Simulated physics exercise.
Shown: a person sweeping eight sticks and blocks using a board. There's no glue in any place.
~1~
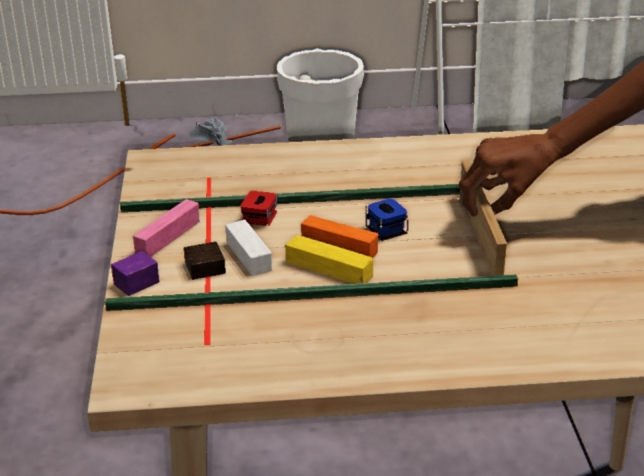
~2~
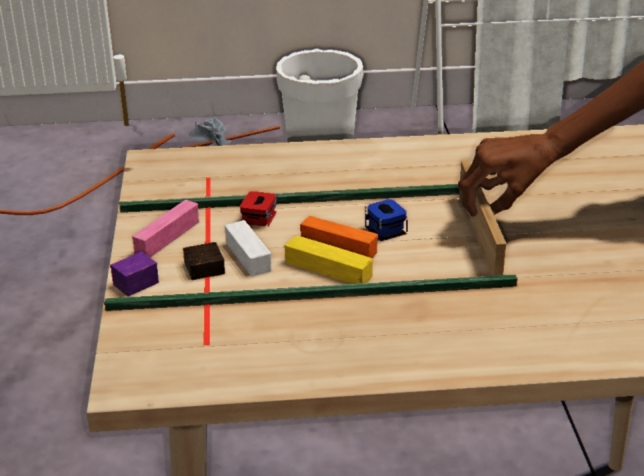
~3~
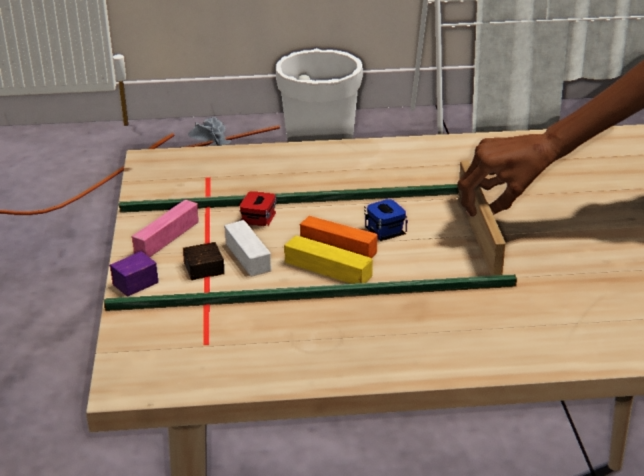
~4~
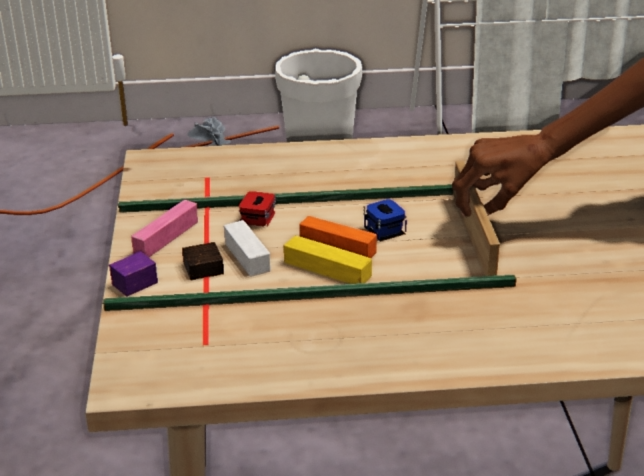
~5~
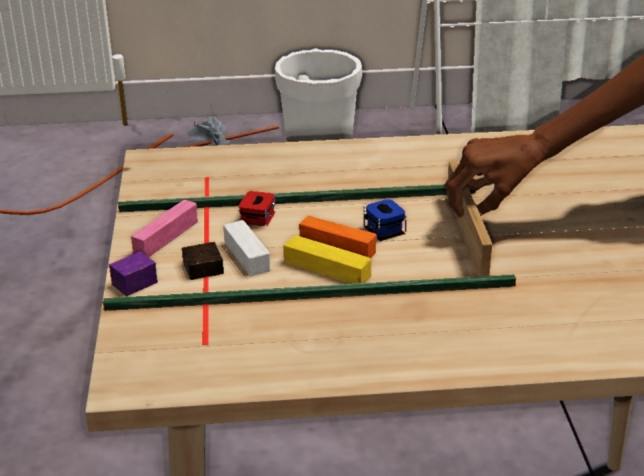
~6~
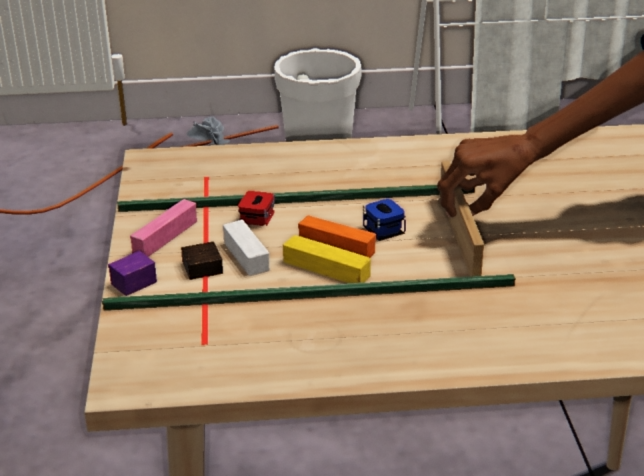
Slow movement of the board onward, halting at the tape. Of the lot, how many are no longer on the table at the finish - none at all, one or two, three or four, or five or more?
By the finish, one or two are off it.
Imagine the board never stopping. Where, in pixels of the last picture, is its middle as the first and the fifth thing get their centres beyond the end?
It sits around (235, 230) and after that around (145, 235).
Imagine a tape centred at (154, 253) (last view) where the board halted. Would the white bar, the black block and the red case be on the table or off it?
As for the white bar, it ends up falling; the black block ends up falling; the red case keeps its place.
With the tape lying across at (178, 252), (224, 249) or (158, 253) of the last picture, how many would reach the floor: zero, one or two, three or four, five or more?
Trial 1 - either one or two; trial 2 - one to two; trial 3 - three or four.
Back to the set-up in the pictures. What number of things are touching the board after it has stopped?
4 in contact.
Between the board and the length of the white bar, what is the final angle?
About 35° out of line.
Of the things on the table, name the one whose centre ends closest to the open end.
The black block is the one.
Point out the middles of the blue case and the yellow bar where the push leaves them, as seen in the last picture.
In the last picture, roughly (190, 226) and (169, 264).
Early on, none off yet; purple block at rest near (133, 273); pink bar at rest near (165, 228); black block at rest near (202, 260).
A while later, none off yet; purple block at rest near (133, 273); pink bar at rest near (165, 228); black block travelled a little near (186, 266).
Finally, the number that fall off is one or two; lost, purple block.
